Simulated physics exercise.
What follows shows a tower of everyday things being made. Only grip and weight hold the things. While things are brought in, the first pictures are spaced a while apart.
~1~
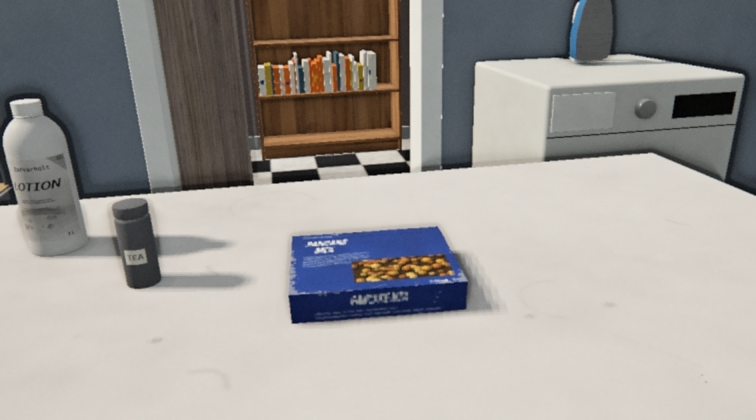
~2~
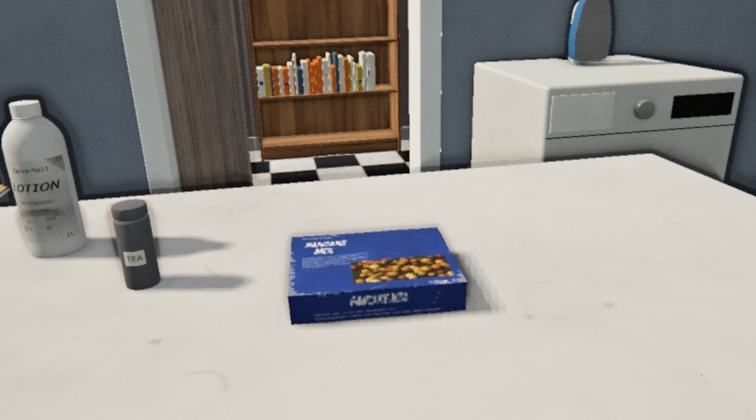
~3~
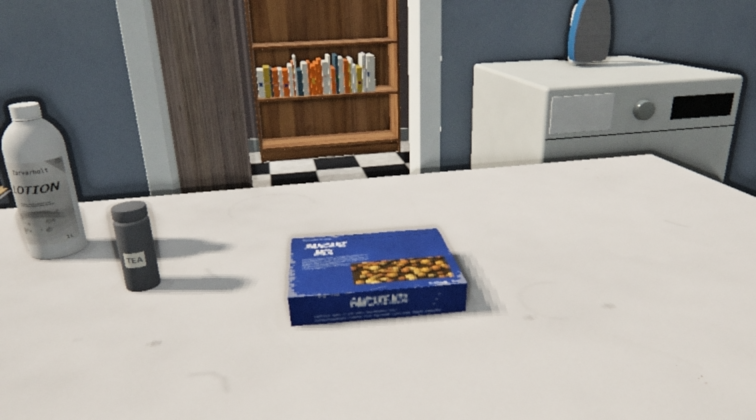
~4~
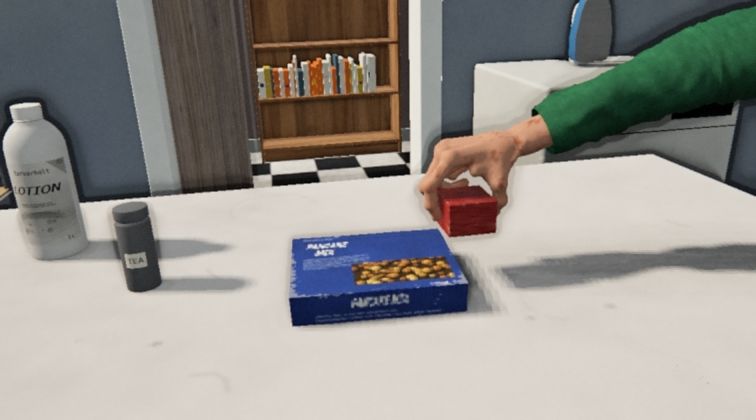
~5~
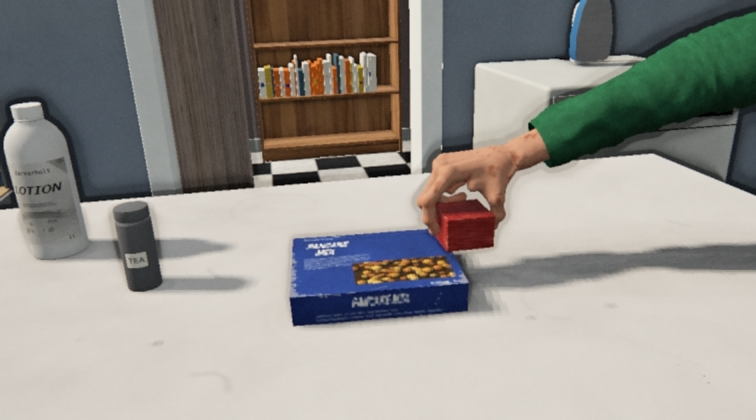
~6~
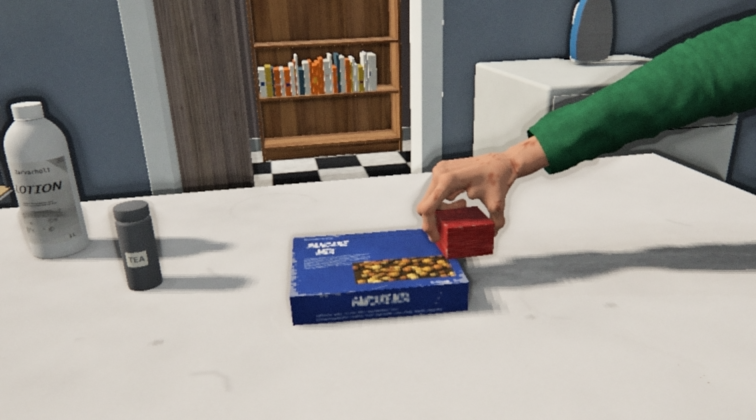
A red block is out of view at first, while a white bottle, a grey shaker and a blue packet sit still on a white table. A hand in a green sleeve then appears from the right, gripping the block, lowers it slightly and sets it down by the packet, still holding it.
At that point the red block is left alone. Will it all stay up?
I expect something to leave its place.
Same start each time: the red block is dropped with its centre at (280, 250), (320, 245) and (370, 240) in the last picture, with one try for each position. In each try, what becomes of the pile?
First the pile topples, second it remains standing, third it remains standing.
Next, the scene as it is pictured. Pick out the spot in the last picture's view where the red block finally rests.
Somewhere around (494, 250) in the last picture.
Then, 0.20 s on from there, red block turned 39° from how it was put near (471, 241).
Then, 0.30 s on from there, red block on its side near (488, 250).
Then, 0.50 s on from there, red block now fallen.
In the end, fallen, red block; the other 3 unmoved. At the end, from the last picture's camera, red block near (494, 250). The pile gives way.
